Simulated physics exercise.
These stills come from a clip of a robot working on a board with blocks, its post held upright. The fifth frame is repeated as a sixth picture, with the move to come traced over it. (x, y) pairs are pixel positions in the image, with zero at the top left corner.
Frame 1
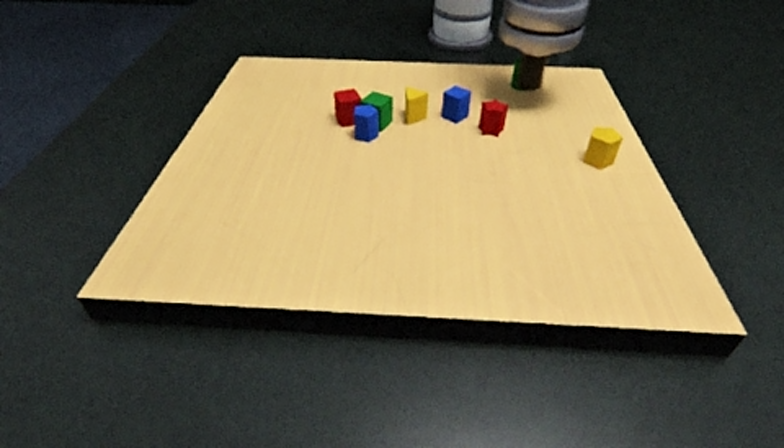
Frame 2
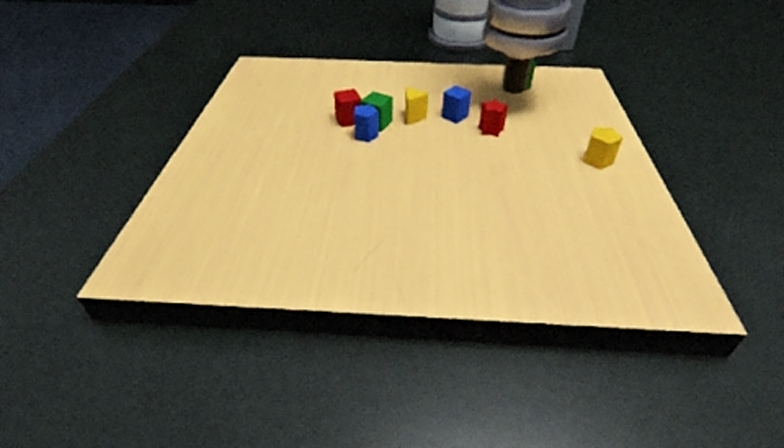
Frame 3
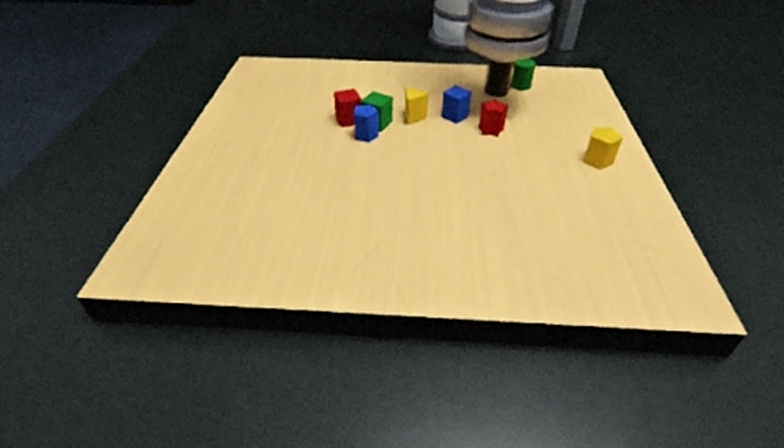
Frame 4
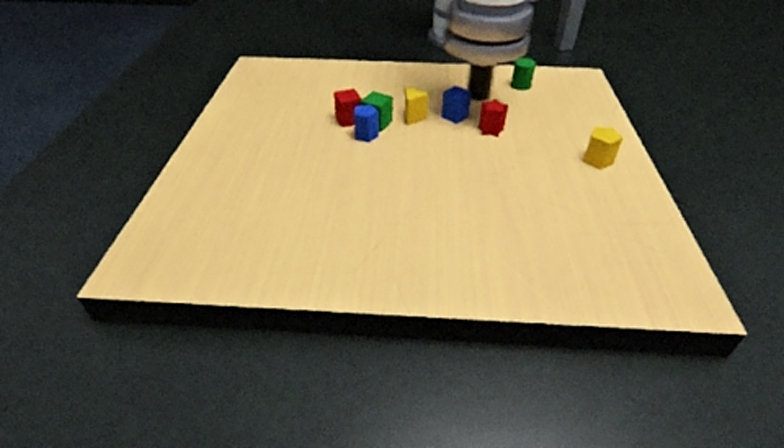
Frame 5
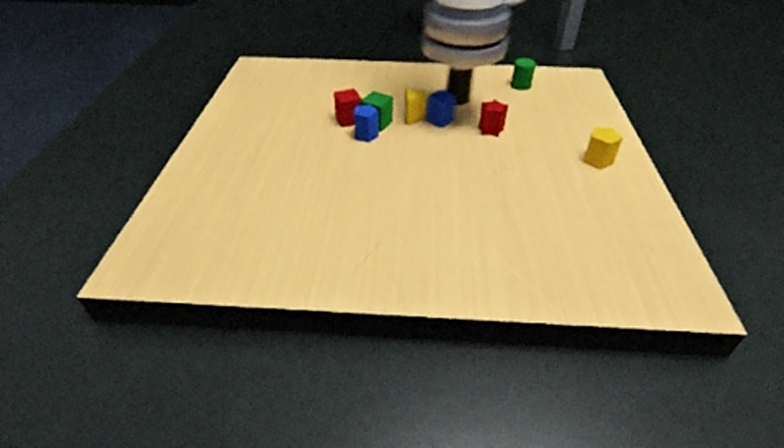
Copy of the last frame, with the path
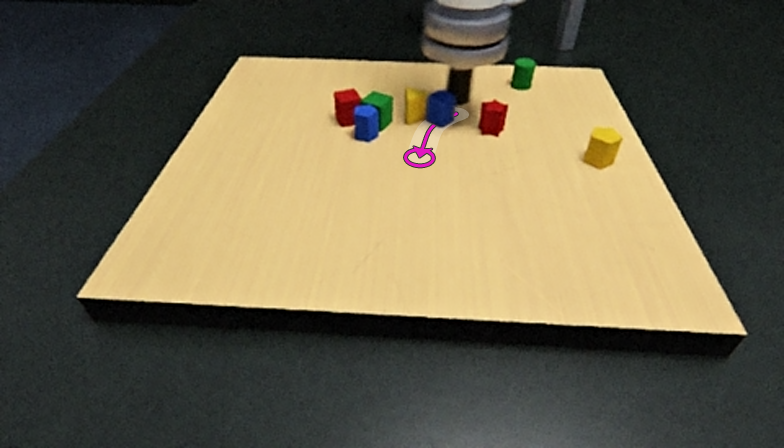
At the start, a robot arm's dark post stands at the back right of a wooden board scattered with red, green, blue and yellow blocks. The post moves left while the blocks stay still, then pushes a blue block a short way left, right up beside a yellow one.
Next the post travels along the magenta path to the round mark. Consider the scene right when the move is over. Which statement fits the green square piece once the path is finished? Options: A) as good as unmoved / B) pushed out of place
Correct choice: A.
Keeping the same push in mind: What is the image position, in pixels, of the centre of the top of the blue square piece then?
The answer is (401, 113).
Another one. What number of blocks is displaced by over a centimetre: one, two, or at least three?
It should be one.
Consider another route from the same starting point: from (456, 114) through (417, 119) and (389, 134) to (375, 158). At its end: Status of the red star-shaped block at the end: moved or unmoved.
The answer is that it remains undisturbed.
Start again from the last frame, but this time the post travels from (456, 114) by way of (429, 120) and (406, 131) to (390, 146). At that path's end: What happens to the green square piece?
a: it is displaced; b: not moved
a: It is displaced.
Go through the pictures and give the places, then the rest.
Post's lower end (529, 85); green square piece (377, 98); blue square piece (457, 92), in the first frame.
Post (514, 88); blocks still, in the second frame.
Post (497, 92); blocks still, in the third frame.
Post (478, 95); blocks still, in the fourth frame.
Post (458, 99); green square piece (377, 98); blue square piece (442, 96), in the fifth frame.
Drawn move, from (456, 114) over (436, 124) and (426, 140) to (419, 158).
The first path, step by step. One third of the way, post (436, 110); blue square piece (417, 105), turned 20° clockwise.
Two thirds of the way, post (426, 125); blue square piece (402, 113), turned 55° clockwise.
At the end, post (420, 142); green square piece still; blue square piece (401, 113), turned 60° clockwise.
